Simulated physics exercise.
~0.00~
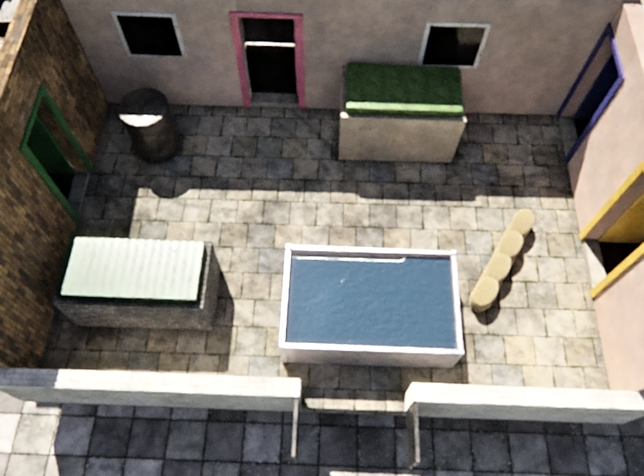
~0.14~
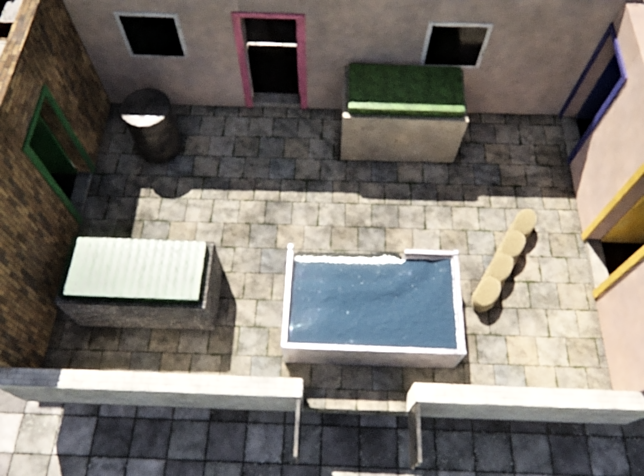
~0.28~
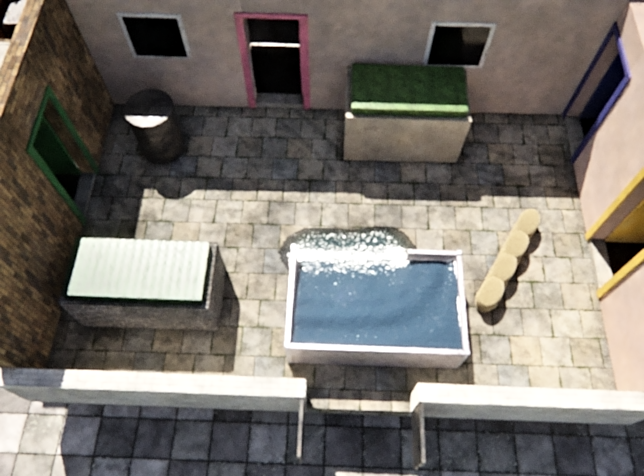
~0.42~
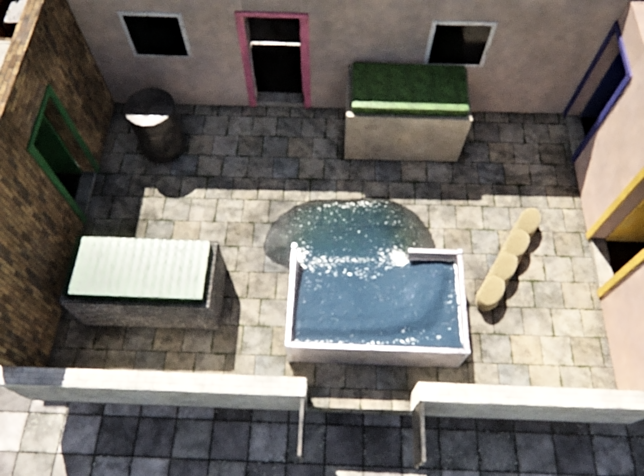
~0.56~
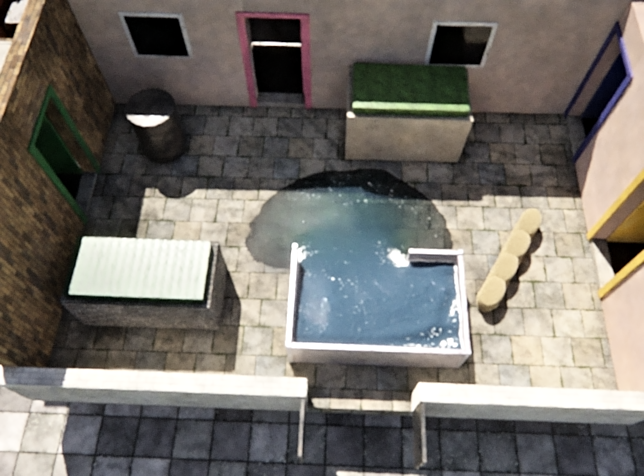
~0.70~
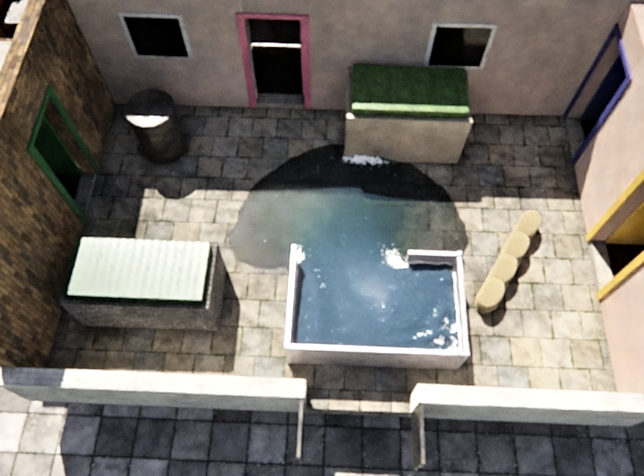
Walled paved yard with a rectangular water tank, its far side opening and water pouring out, spreading across the stones toward the back wall.
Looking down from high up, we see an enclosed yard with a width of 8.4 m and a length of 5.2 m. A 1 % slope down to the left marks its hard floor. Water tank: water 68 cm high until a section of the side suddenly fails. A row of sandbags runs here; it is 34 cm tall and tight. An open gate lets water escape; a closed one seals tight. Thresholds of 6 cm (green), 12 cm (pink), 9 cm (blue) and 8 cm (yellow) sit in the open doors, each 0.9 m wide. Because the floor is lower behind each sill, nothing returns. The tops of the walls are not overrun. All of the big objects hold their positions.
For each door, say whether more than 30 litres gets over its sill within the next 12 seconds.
Green door: Yes; pink door: Yes; blue door: No; yellow door: No.
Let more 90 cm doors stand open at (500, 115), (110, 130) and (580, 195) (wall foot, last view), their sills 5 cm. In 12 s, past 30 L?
Well, the first is on the low side, the second is on the high side, and the third is on the high side.
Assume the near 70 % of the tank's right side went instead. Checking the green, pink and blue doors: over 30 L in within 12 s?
Green: Within the limit; pink: Within the limit; blue: Exceeding the limit.
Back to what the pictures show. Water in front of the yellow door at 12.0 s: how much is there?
1.0 cm.
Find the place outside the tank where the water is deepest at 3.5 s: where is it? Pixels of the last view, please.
You'll find it around (126, 104).
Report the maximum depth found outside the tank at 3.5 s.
38 cm or so.
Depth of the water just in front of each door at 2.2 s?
Depths in cm: Green 0, pink 29, blue 1, yellow 0.
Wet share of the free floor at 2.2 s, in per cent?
About 40 per cent.
After 1.4 s water covers 30 % of the floor and is deepest (40 cm) near (354, 167); green door not reached, pink door 25 cm at the sill, 3 L in, blue door not reached, yellow door not reached.
After 2.2 s water covers 40 % of the floor and is deepest (35 cm) near (259, 108); green door not reached, pink door 29 cm at the sill, 87 L in, blue door not reached, yellow door not reached.
After 3.5 s water covers 55 % of the floor and is deepest (38 cm) near (126, 104); green door 10 cm at the sill, 1 L in, pink door 20 cm at the sill, 166 L in, blue door 8 cm at the sill, 3 L in, yellow door 5 cm at the sill, 0 L in.
After 7.0 s water covers 90 % of the floor and is deepest (18 cm) near (105, 231); green door 6 cm at the sill, 8 L in, pink door 8 cm at the sill, 190 L in, blue door 7 cm at the sill, 4 L in, yellow door 3 cm at the sill, 0 L in.
After 12.0 s water covers 95 % of the floor and is deepest (10 cm) near (47, 368); green door 9 cm at the sill, 53 L in, pink door 6 cm at the sill, 190 L in, blue door 3 cm at the sill, 4 L in, yellow door 1 cm at the sill, 0 L in.
